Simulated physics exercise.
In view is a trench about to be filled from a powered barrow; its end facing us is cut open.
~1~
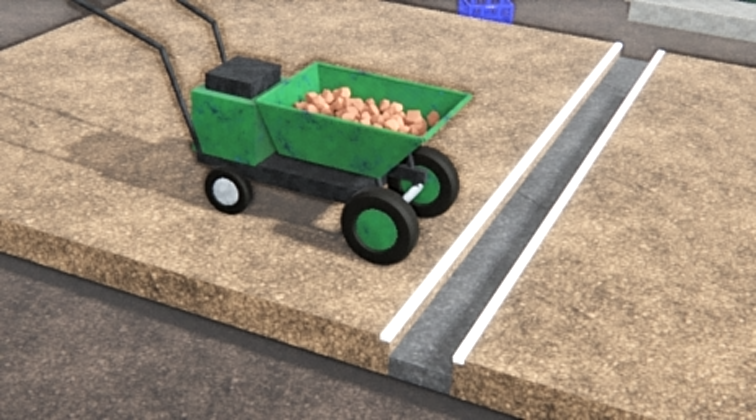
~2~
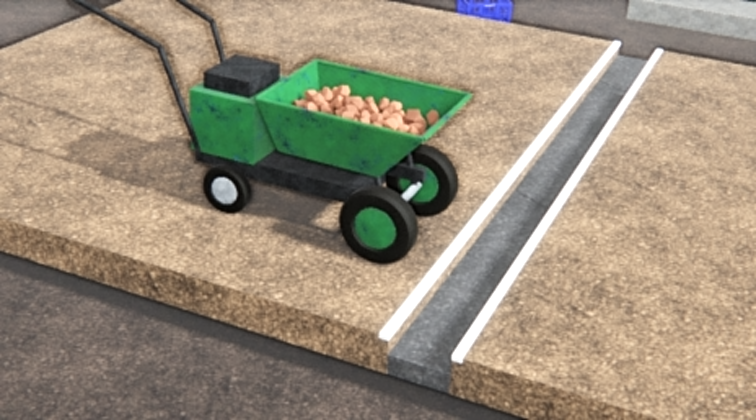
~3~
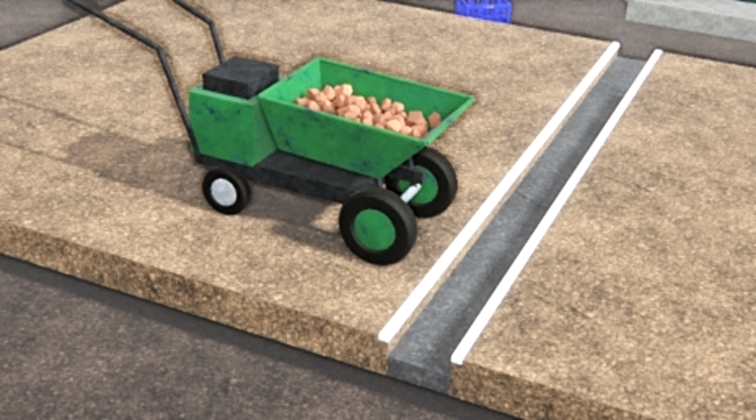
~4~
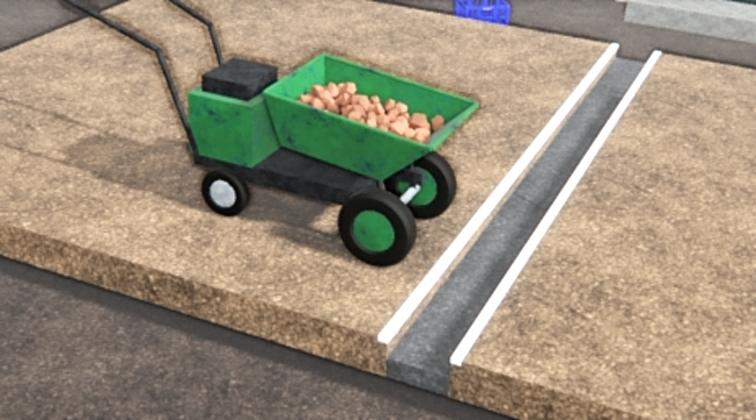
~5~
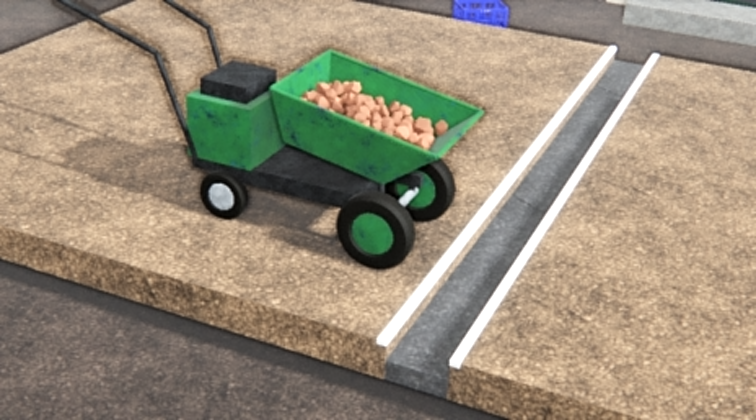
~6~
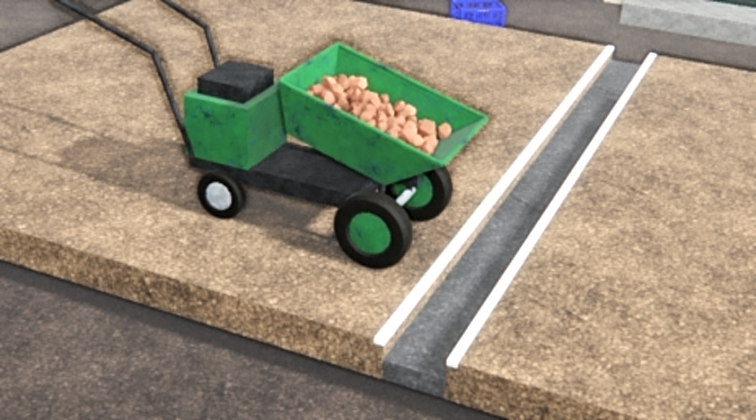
On a gravelly brown slab beside a shallow dark trench, a green powered barrow's skip of rubble slowly tilting toward the right.
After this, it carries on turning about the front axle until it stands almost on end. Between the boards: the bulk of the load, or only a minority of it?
Largely missed.
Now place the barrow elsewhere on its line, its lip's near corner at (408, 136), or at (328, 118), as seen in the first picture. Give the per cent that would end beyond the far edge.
You'd get around 40 in a hundred, then 0 in a hundred.
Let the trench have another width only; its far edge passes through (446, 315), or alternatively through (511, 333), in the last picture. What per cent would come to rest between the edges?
In order: Some 0 per cent, then some 70 per cent.
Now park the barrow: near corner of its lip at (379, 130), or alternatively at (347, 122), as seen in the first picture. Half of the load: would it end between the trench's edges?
Respectively: The bigger portion, the bigger portion.
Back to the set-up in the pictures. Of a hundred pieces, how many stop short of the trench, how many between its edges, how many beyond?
I'd say about 0 per cent short, about 15 between and about 65 beyond.
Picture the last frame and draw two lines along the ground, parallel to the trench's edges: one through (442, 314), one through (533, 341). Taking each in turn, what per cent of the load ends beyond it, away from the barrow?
In order: 80 percent, then 20 percent.
Just after the last frame, skip tipped steeply; every one in the skip.
A moment on, skip tipped right over; roughly two thirds in the skip; just a few in or heaped over the trench; roughly a quarter beyond it.
Further on, skip tipped right over; roughly a quarter in the skip; roughly a quarter in or heaped over the trench; roughly two thirds beyond it.
When it is over, skip tipped right over; roughly a quarter in the skip; roughly a quarter in or heaped over the trench; roughly two thirds beyond it.
